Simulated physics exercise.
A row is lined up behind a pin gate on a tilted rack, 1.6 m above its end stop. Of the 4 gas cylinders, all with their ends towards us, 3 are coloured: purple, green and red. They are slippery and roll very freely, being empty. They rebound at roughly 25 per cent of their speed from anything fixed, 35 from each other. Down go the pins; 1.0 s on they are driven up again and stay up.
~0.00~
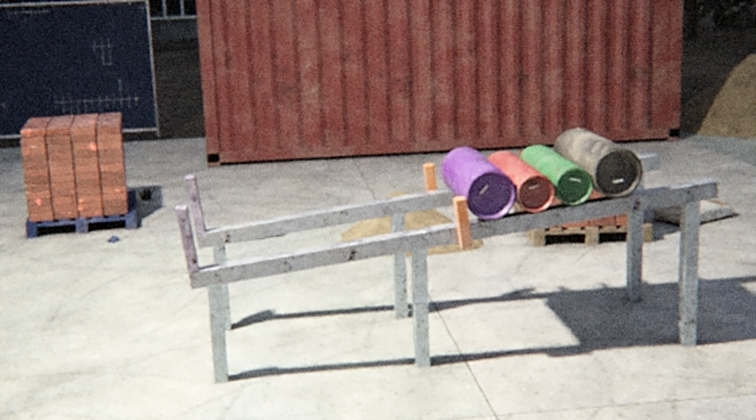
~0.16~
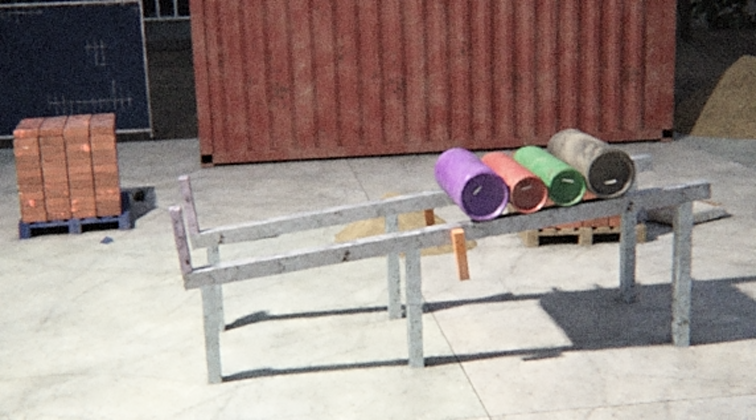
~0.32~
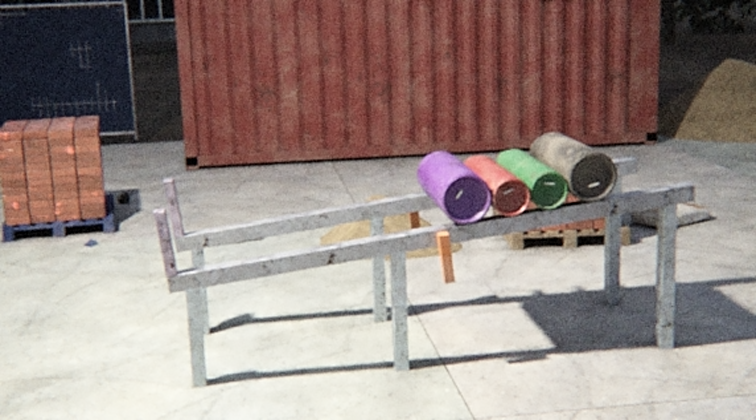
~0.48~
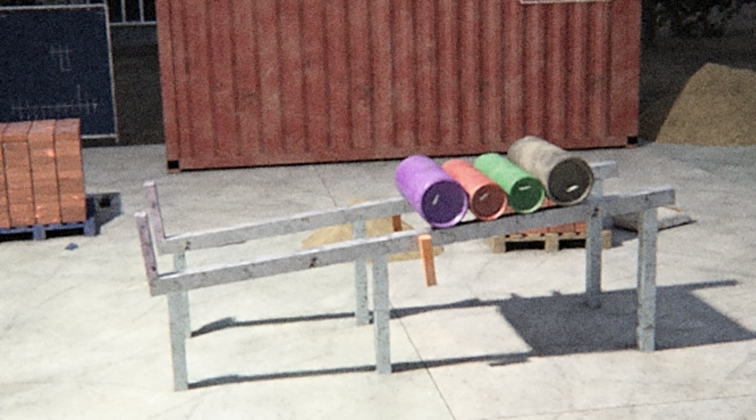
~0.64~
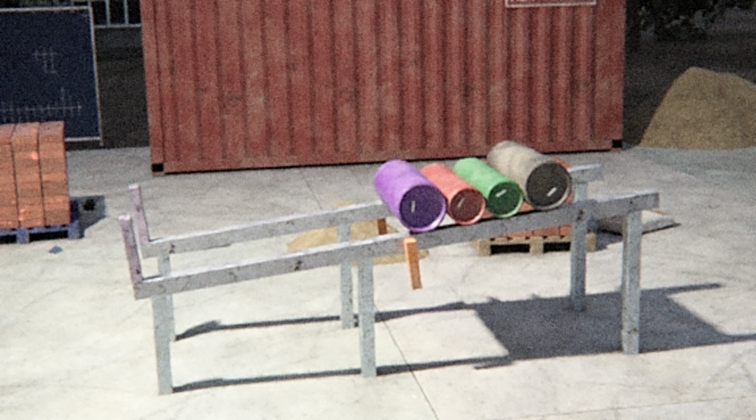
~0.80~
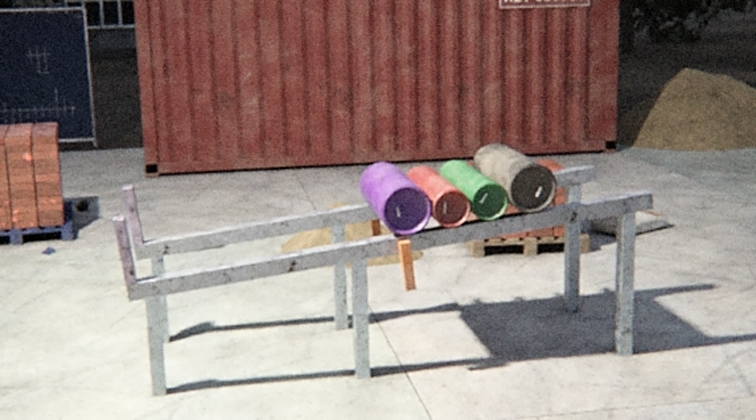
In a sunny concrete yard, the orange pins on a sloping metal rack dropped, and the purple, red, green and greyish cylinders lined up behind them rolled slowly a short way down to the left.
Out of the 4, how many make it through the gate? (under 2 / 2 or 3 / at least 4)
That makes under 2 of the 4.
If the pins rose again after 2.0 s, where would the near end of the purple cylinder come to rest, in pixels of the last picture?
Near (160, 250).
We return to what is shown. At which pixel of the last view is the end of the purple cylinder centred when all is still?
Around (159, 253).
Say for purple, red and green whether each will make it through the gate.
Purple runs down the rack; red stays behind the pins; green is held back.
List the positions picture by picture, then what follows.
Purple (491, 195), green (575, 187), red (536, 193); pins up; the rack falls 6°, in the first frame.
Purple (484, 196), green (568, 188), red (529, 194); pins down, in the second frame.
Purple (467, 199), green (550, 191), red (512, 197); pins down, in the third frame.
Purple (444, 203), green (527, 195), red (489, 202); pins down; the first has rolled 5 cm, in the fourth frame.
Purple (422, 208), green (505, 199), red (467, 206); pins down; the first has rolled 10 cm, in the fifth frame.
Purple (407, 210), green (490, 202), red (452, 209); pins down; the first has rolled 15 cm, in the sixth frame.
By 1.0 s, purple is on the rails, 5 cm below the pins, rolling left; green is on the rails, 45 cm above the pins, rolling left; red is on the rails, 20 cm above the pins, rolling left; 1 of 4 has passed.
By 1.1 s, purple is on the rails, 10 cm below the pins, rolling left; green is on the rails, 40 cm above the pins, rolling left; red is on the rails, 15 cm above the pins, rolling left; 1 of 4 has passed.
By 1.2 s, purple is in the air, 20 cm below the pins, rolling left; green is on the rails, 40 cm above the pins, rolling right; red is in the air, 15 cm above the pins; 1 of 4 has passed.
By 1.3 s, purple is in the air, 30 cm below the pins, rolling left; red is in the air, 15 cm above the pins; green as before; 1 of 4 has passed.
Finally (2.7 s), purple is on the rails, 140 cm below the pins; green is on the rails, 40 cm above the pins; red is on the rails, 15 cm above the pins; 1 of 4 has passed.
